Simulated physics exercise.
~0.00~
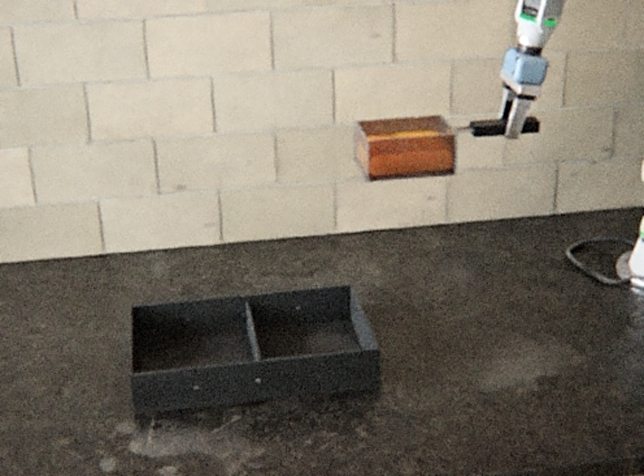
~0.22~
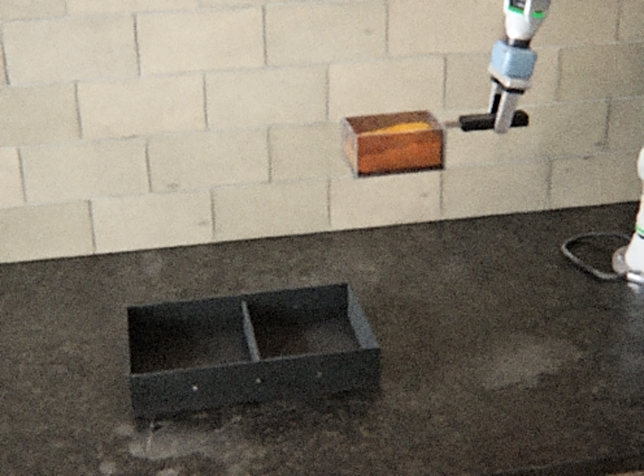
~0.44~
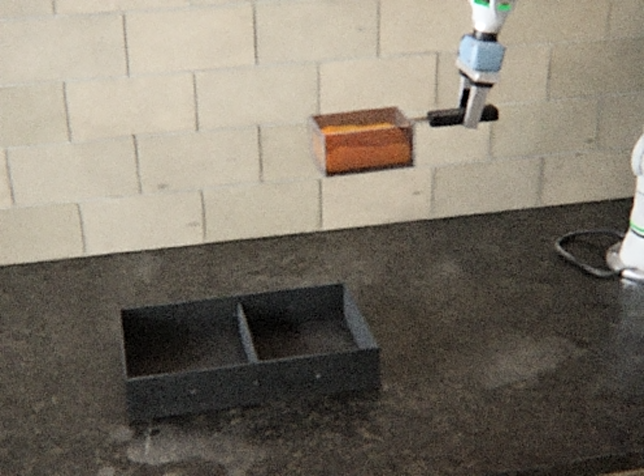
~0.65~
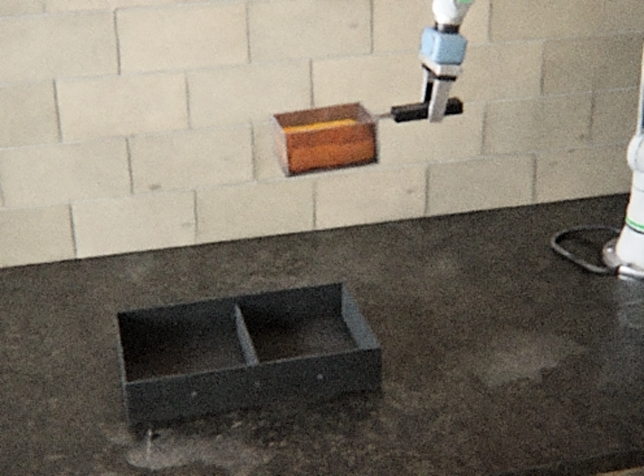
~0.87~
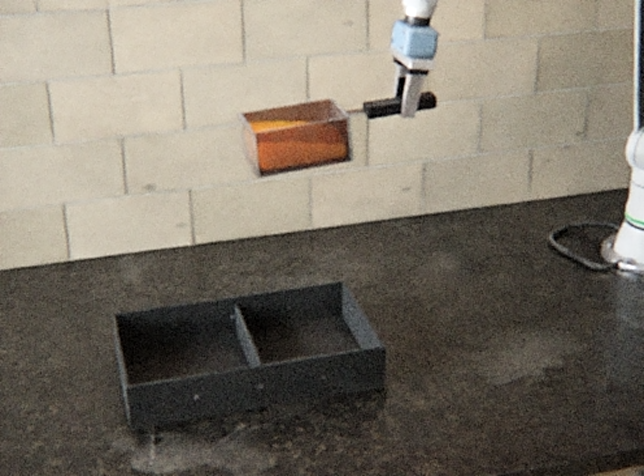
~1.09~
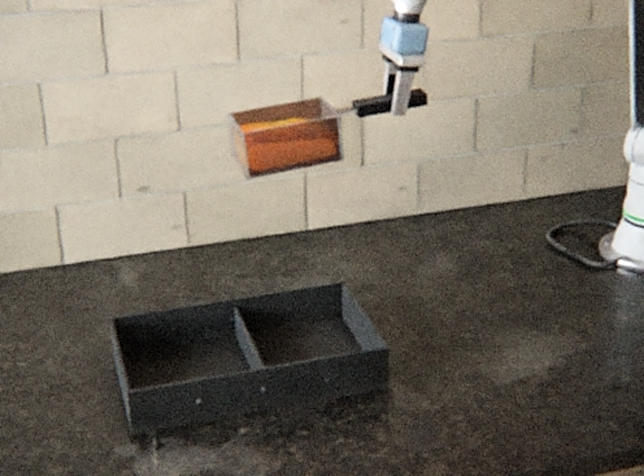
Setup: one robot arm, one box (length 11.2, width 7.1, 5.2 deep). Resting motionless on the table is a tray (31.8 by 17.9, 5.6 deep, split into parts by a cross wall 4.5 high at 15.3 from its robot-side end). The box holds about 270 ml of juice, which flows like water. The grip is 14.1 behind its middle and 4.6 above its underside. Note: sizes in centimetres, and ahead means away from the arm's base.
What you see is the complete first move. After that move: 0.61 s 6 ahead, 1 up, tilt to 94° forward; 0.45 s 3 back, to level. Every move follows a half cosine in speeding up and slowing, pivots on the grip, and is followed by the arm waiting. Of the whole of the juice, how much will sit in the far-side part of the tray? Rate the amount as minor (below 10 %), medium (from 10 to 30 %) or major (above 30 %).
Rated medium, from 10 to 30 %.
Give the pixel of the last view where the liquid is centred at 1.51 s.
Near (289, 271).
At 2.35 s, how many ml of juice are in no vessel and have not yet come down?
Some 0 ml at that time.
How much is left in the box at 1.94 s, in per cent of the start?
18 per cent, roughly.
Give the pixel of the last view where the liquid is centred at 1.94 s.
Around (268, 330).
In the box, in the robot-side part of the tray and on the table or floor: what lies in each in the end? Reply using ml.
In order: Approx. 50, 140 and 25 ml.
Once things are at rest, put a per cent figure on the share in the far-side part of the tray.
20 %.
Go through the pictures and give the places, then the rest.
The first frame shows the box floor at (404, 165), level; upper third of the juice around (405, 144), from x 360 to 450, top at y 135; 270 ml in the box.
The second frame shows the box floor at (393, 161), level; upper third of the juice around (404, 138), from x 345 to 440, top at y 125.
The third frame shows the box floor at (362, 159), tilted 1° forward; upper third of the juice around (358, 137), from x 315 to 410, top at y 125.
The fourth frame shows the box floor at (325, 157), tilted 3° forward; upper third of the juice around (328, 134), from x 275 to 375, top at y 120.
The fifth frame shows the box floor at (297, 155), tilted 4° forward; upper third of the juice around (285, 133), from x 245 to 345, top at y 125.
The sixth frame shows the box floor at (287, 155), tilted 4° forward; upper third of the juice around (280, 132), from x 235 to 335, top at y 120; 270 ml in the box.
After 1.51 s, tilted 75° forward, liquid up to 19 above the table; 125 ml in the box, 40 ml in the far-side part, 15 ml in the robot-side part, 95 ml in the air or running down outside.
After 1.94 s, tilted 43° forward, liquid up to 63 above the table; 135 ml in the robot-side part, 60 ml in the far-side part, 50 ml in the box, 15 ml on the table or floor, 10 ml in the air or running down outside.
After 2.35 s, level, liquid up to 34 above the table; 135 ml in the robot-side part, 60 ml in the far-side part, 50 ml in the box, 25 ml on the table or floor.
After 3.15 s, level, liquid up to 33 above the table; 135 ml in the robot-side part, 60 ml in the far-side part, 50 ml in the box, 25 ml on the table or floor.
In the end, 135 ml in the robot-side part, 60 ml in the far-side part, 50 ml in the box, 25 ml on the table or floor. That is 22 % in the far-side part of the tray.
